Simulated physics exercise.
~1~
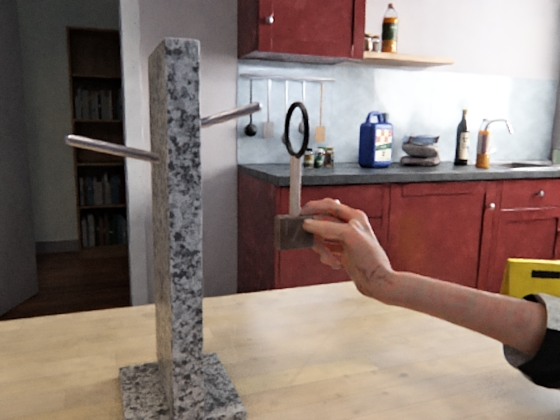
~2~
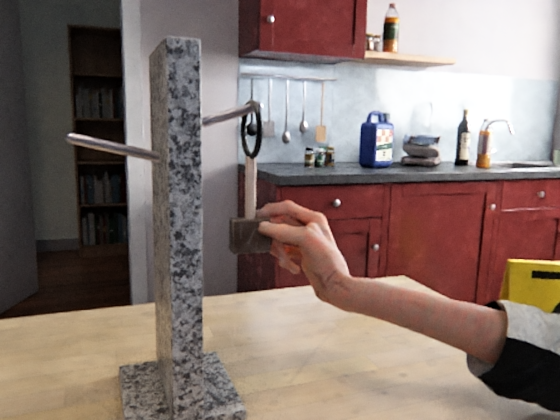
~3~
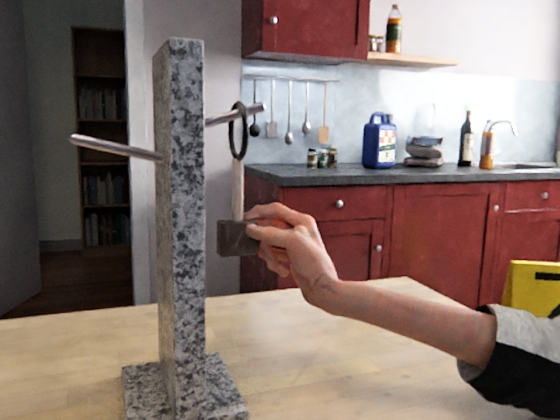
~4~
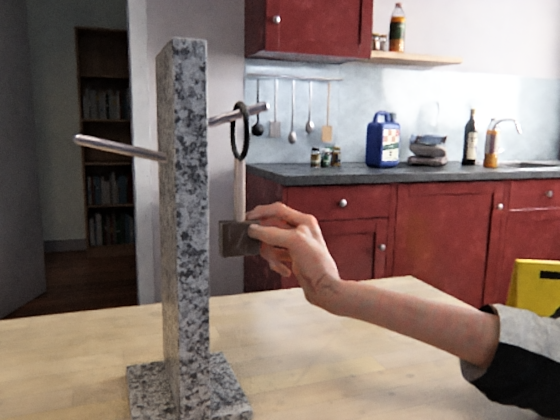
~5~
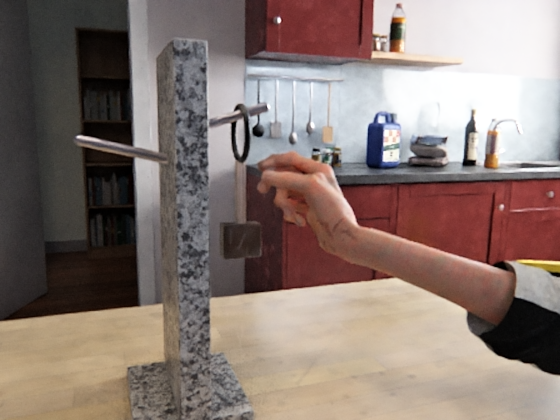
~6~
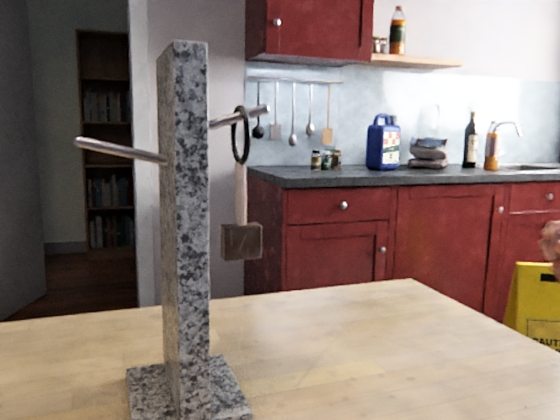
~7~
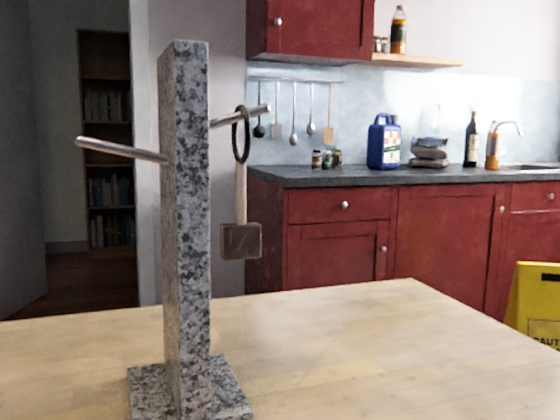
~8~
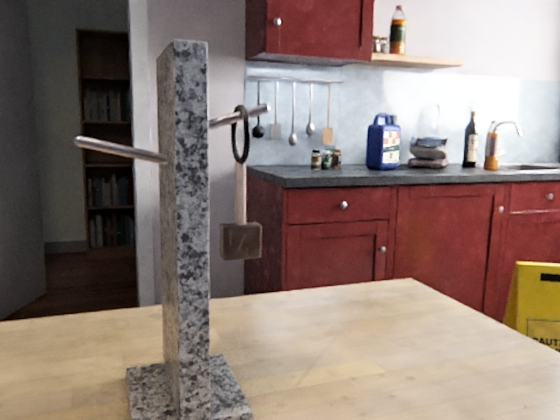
A hand hangs a ringed brush on a stone stand's right peg and leaves it hanging.
